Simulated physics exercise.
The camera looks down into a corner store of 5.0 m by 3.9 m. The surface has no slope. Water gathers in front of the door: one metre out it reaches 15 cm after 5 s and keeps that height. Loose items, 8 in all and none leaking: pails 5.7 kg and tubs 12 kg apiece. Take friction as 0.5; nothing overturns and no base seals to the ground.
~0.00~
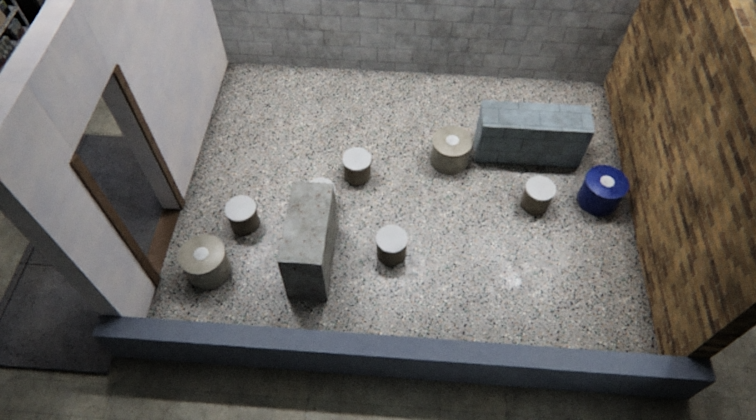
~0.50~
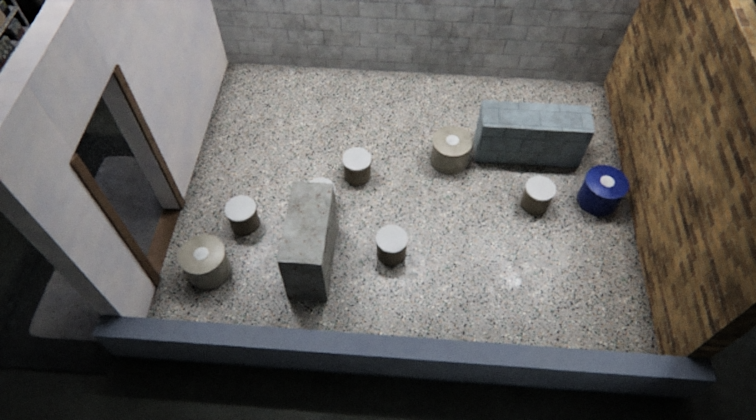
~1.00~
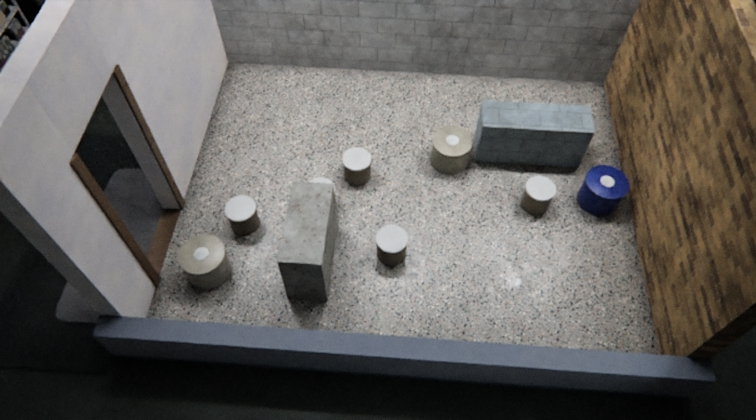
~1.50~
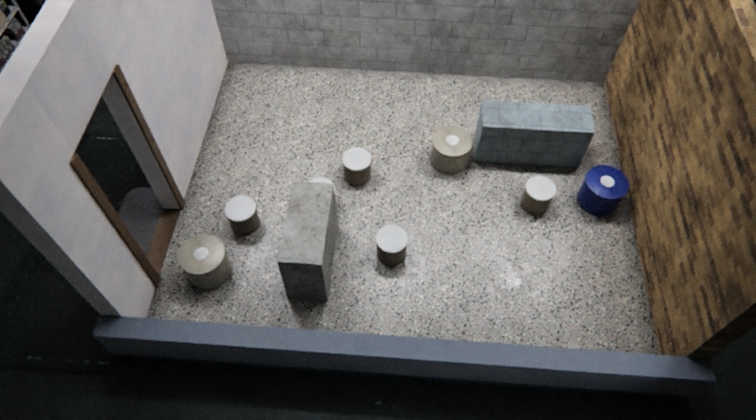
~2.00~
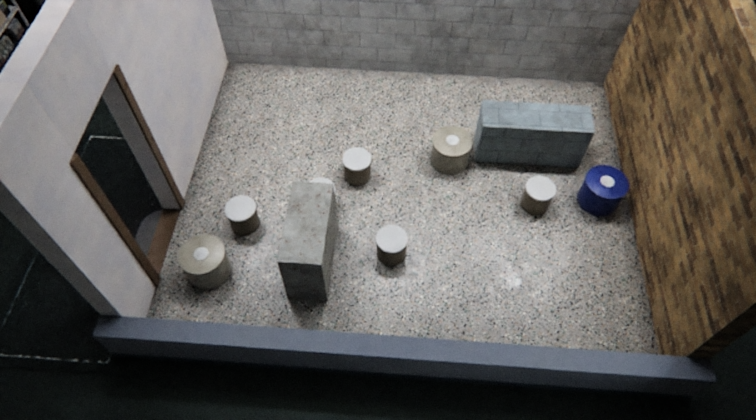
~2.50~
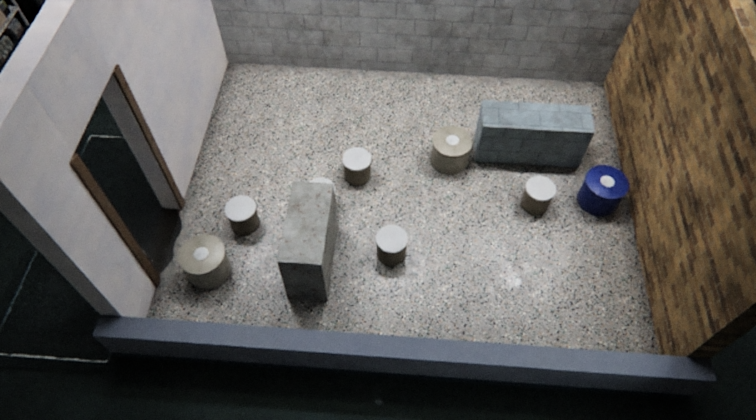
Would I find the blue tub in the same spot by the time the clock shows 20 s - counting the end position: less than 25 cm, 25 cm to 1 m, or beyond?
The blue tub holds its place.
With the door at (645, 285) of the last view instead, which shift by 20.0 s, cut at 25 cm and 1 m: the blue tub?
Then the blue tub holds its place.
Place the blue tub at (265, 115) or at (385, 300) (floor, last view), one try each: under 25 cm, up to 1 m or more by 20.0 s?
In turn: It stays put; it barely shifts.
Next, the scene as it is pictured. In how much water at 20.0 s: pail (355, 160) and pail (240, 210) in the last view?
About 6 and 5 cm.
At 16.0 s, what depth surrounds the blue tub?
About 5 cm.
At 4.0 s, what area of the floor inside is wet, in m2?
Some 1.5 m2.
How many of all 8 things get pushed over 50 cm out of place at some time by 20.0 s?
4 of them.
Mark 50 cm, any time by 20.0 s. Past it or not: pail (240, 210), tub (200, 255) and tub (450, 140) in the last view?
In that order: Over, past it, short of it.
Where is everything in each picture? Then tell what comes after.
The first picture shows the blue tub at (607, 182) rests on the ground; 0.0 m2 under water; 0 of 8 have shifted.
The second picture shows the blue tub at (607, 182), on the bottom; water covers 0.0 m2; 0 of 8 have shifted.
The third picture shows the blue tub at (607, 182), on the bottom; 0.0 m2 under water; 0 of 8 have shifted.
The fourth picture shows the blue tub at (607, 182), on the bottom; water covers 0.0 m2; 0 of 8 have shifted.
The fifth picture shows the blue tub at (607, 182) rests on the ground; 0.0 m2 under water; 0 of 8 have shifted.
The sixth picture shows the blue tub at (607, 182) rests on the ground; water covers 0.0 m2; 0 of 8 have shifted.
After 4.0 s the blue tub is near (607, 182), 0.0 m from its start, aground; 0 afloat.
After 9.0 s the blue tub is near (607, 182), 0.0 m from its start, aground; 1 afloat.
After 16.0 s the blue tub is near (607, 182), 0.0 m from its start, aground; 1 afloat.
After 20.0 s the blue tub is near (606, 183), 0.0 m from its start, aground; 0 afloat.
